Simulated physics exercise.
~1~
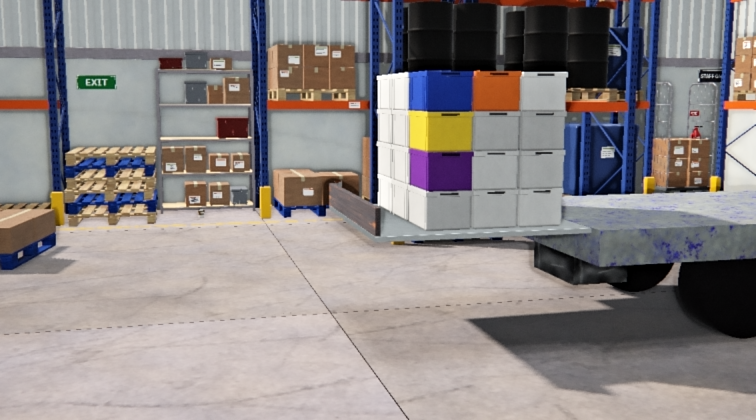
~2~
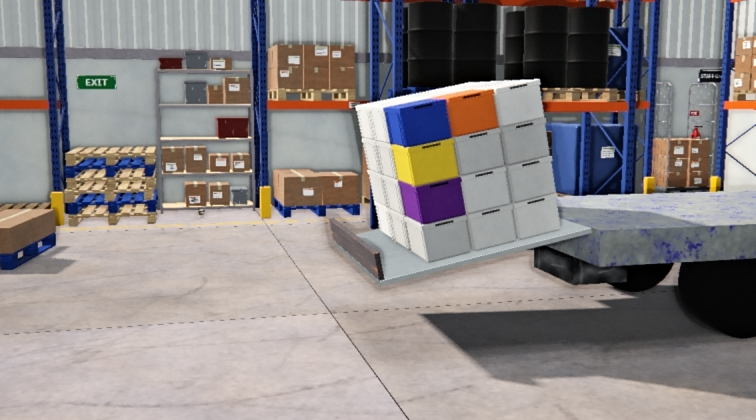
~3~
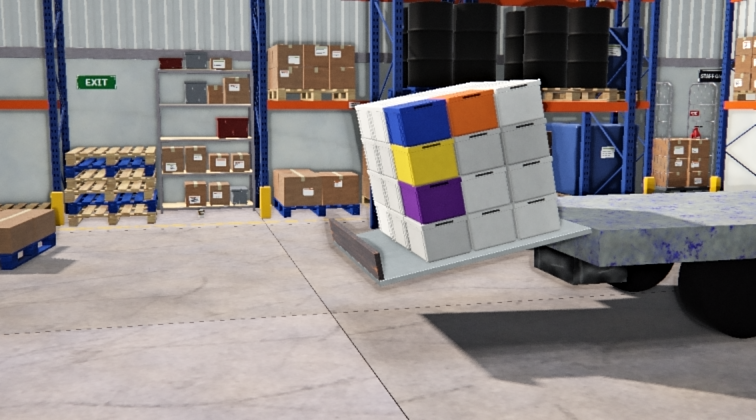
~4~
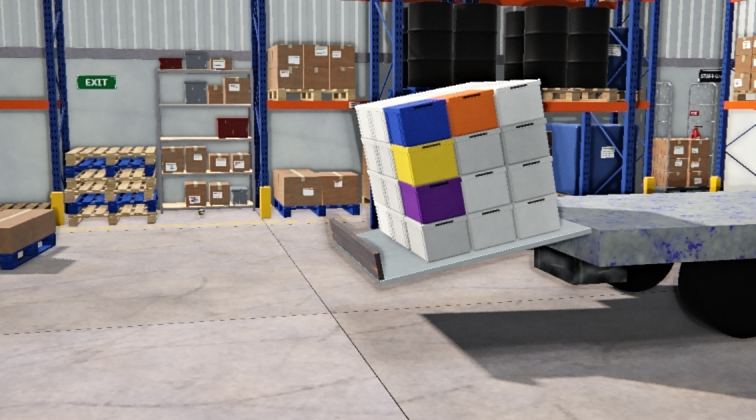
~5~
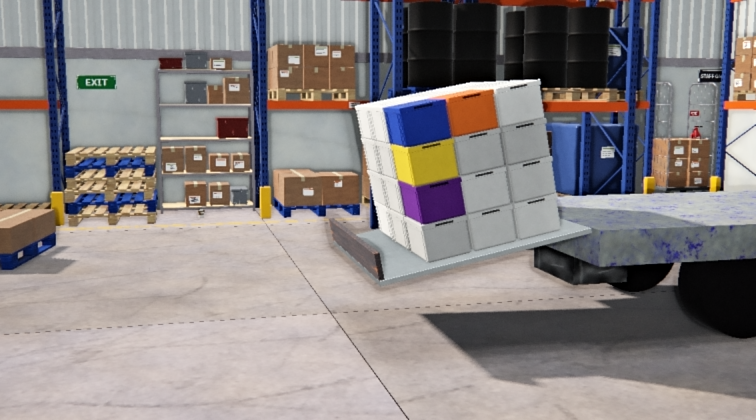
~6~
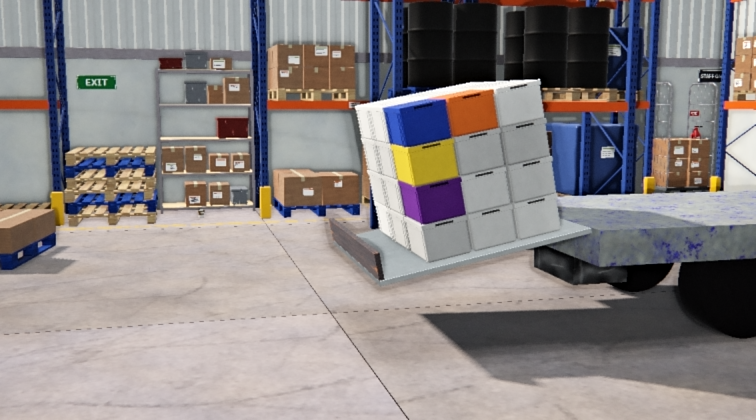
In a warehouse, a flatbed's flap tilts down leftward and holds, its stacked totes staying aboard.
